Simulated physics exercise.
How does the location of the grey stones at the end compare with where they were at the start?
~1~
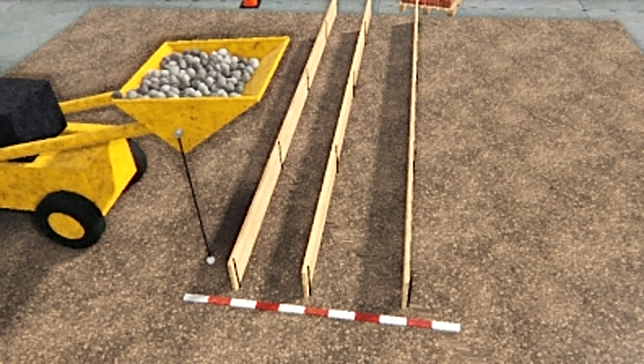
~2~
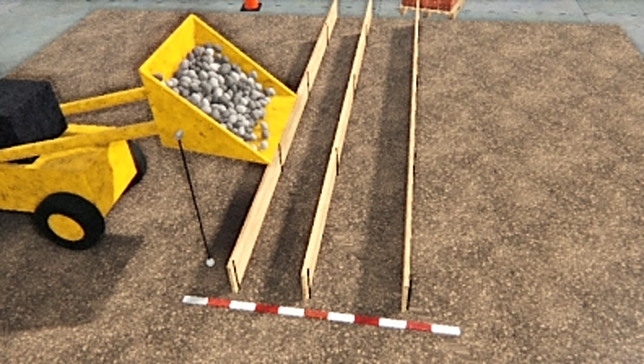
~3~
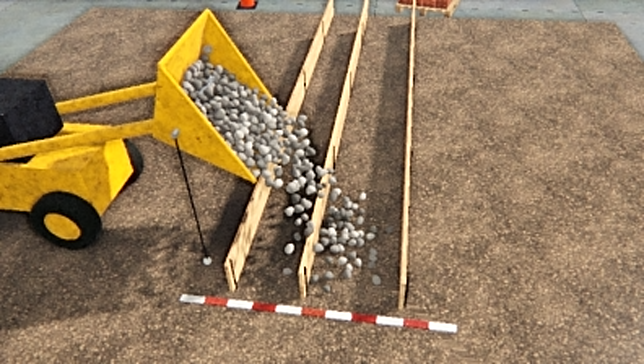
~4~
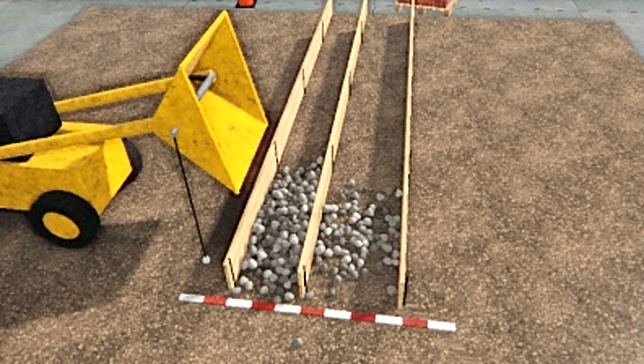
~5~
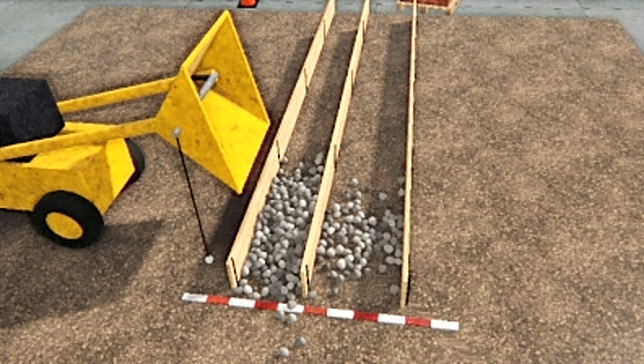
At the start the stones are heaped in the loader's raised yellow bucket. By the end they lie lower and further right on the ground, mostly in the bay nearer the loader, with fewer in the far bay.
